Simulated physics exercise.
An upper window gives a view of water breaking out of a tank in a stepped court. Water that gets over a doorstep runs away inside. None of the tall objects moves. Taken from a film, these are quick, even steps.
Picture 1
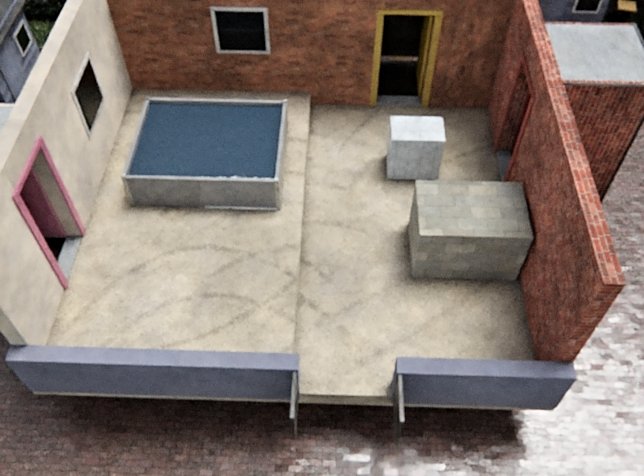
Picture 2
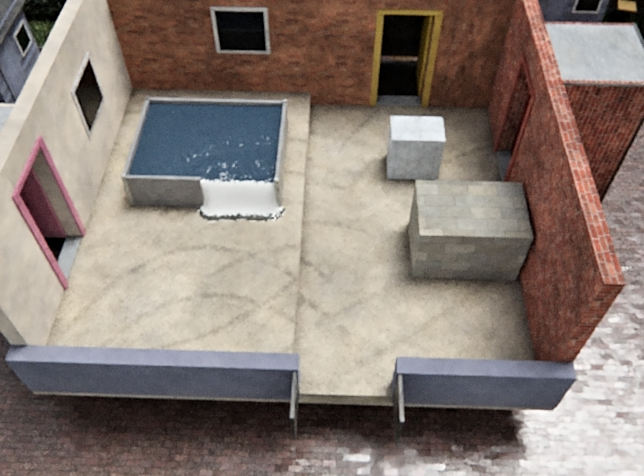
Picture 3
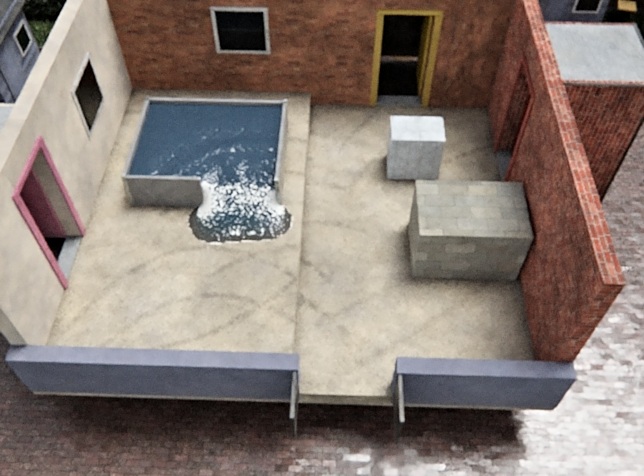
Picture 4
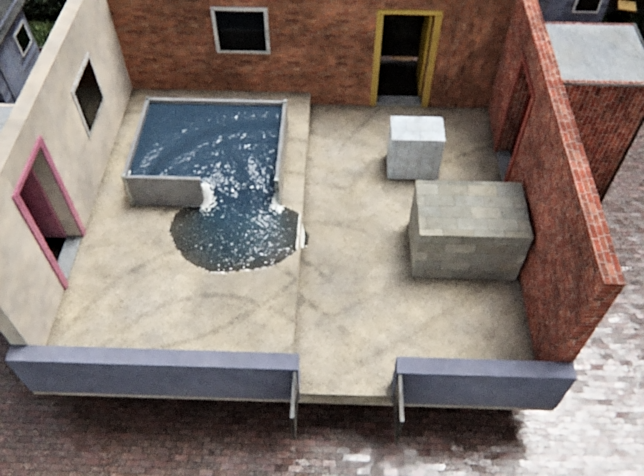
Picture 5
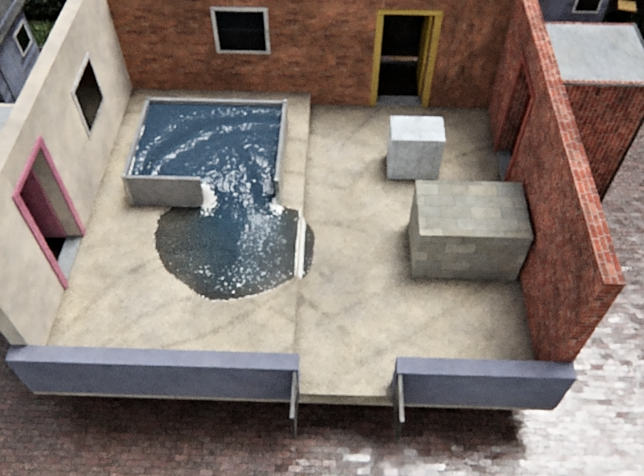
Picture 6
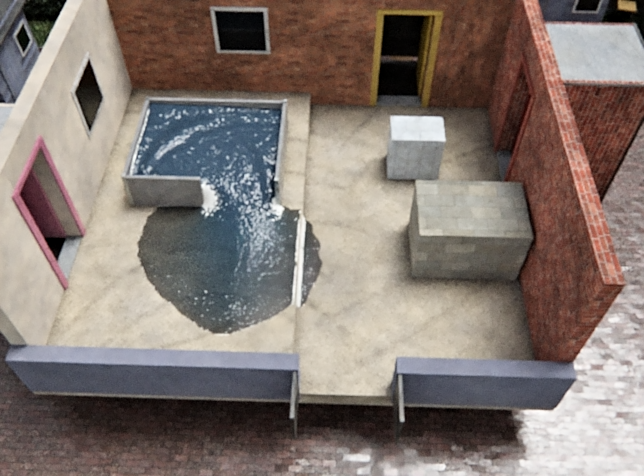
A walled courtyard held a raised tank of still blue water until the tank's front opened at the right, and water poured out, spreading across the pale floor in a widening dark pool.
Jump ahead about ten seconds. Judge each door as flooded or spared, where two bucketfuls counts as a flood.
The yellow door is spared, the red door is spared, the pink door is flooded.
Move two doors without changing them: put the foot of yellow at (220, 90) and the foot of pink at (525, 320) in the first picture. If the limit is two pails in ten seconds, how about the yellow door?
The answer is that yellow doesn't reach the mark.
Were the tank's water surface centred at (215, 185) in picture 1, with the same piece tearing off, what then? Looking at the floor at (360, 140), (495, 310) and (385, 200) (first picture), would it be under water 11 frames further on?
Going through the three places: Out of reach, out of reach, out of reach.
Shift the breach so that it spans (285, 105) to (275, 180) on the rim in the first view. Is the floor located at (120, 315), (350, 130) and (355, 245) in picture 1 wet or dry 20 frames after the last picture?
In the order given: Untouched, swamped and swamped.
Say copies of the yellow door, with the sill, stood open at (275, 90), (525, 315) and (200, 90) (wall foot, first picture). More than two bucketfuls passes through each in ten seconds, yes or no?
The three come out short, over and short.
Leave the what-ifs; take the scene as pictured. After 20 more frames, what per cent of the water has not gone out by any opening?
My reading is around 92 percent.
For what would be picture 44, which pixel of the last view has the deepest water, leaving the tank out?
That spot is close to (510, 289).
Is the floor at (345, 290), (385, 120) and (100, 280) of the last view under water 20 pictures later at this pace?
Taking them as listed, they are waterlogged, spared and waterlogged.
A moment on, water covers 25 % of the floor; the yellow door not reached, the red door not reached, the pink door not reached.
Next, water covers 35 % of the floor; the yellow door not reached, the red door not reached, the pink door wet at the sill, nothing in.
Then, water covers 45 % of the floor; the yellow door not reached, the red door not reached, the pink door under two buckets in.
Later, water covers 60 % of the floor; the yellow door not reached, the red door wet at the sill, nothing in, the pink door over two buckets in.
In the end, water covers 90 % of the floor; the yellow door wet at the sill, nothing in, the red door wet at the sill, nothing in, the pink door over two buckets in.
